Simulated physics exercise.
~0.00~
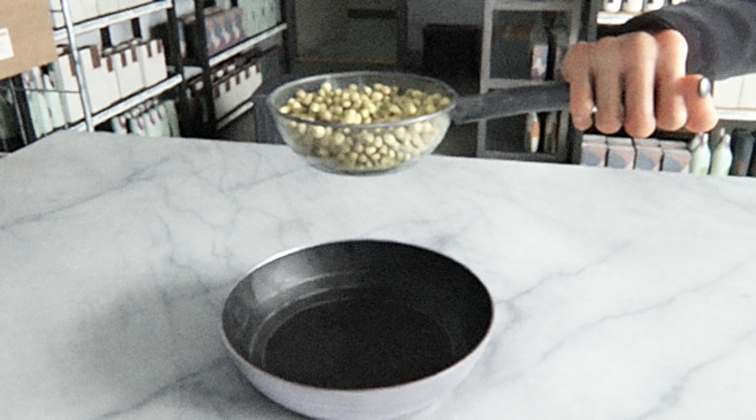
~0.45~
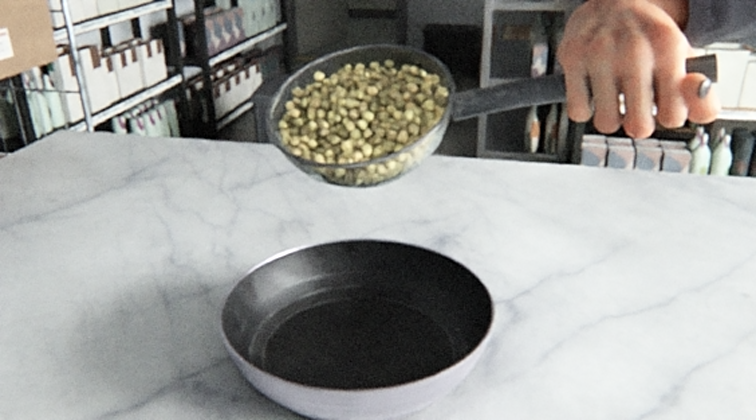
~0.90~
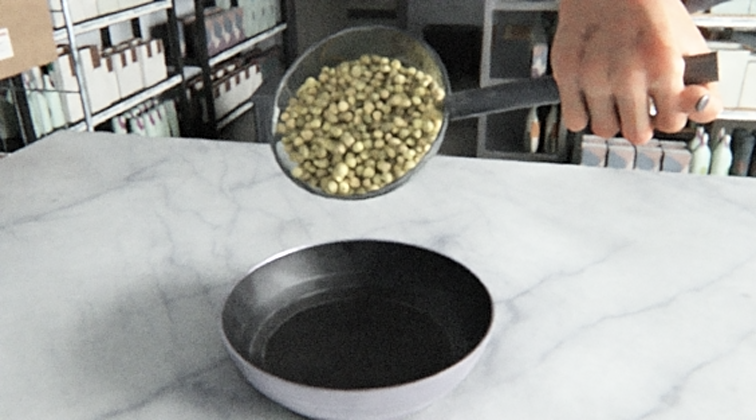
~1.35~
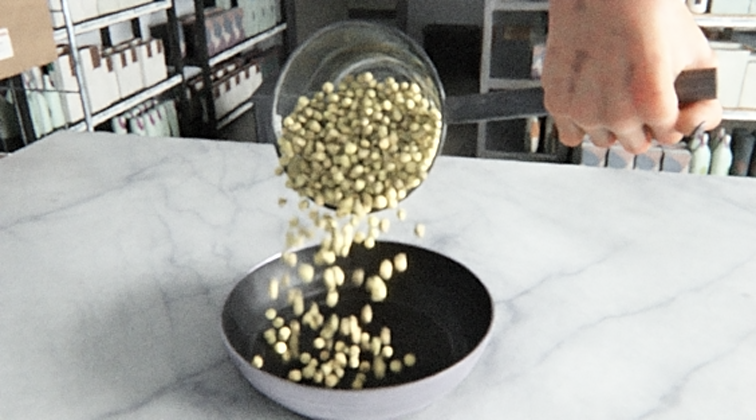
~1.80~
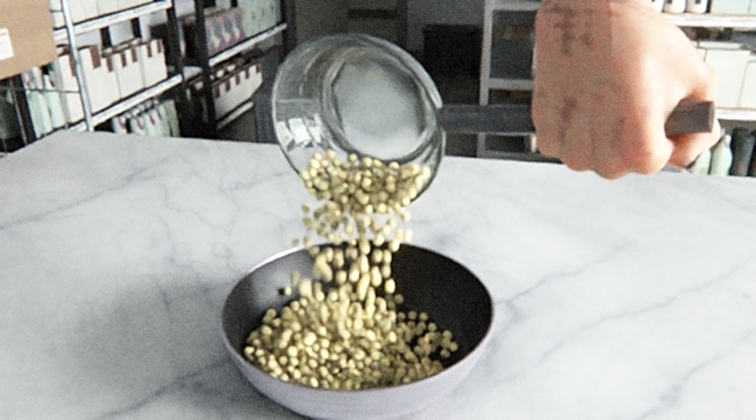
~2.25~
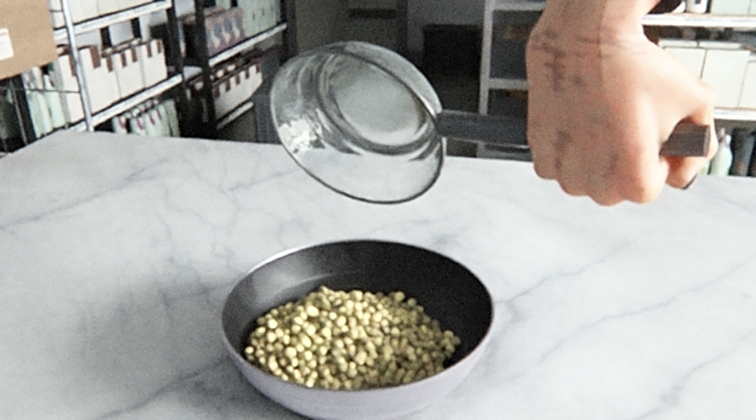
In a storage room lined with shelves of boxes and bottles, a white marble table with grey veins is seen from slightly above. A hand reaching in from the right holds a clear glass ladle with a dark handle, full of pale yellow-green beans, over an empty black pan with a pale rim. The hand turns the ladle steadily, tipping its open side toward the viewer while the beans stay inside. Then they spill over the lower edge and stream down into the pan, piling up. Finally the emptied ladle is held tilted above the pan, where all the beans rest in a heap.
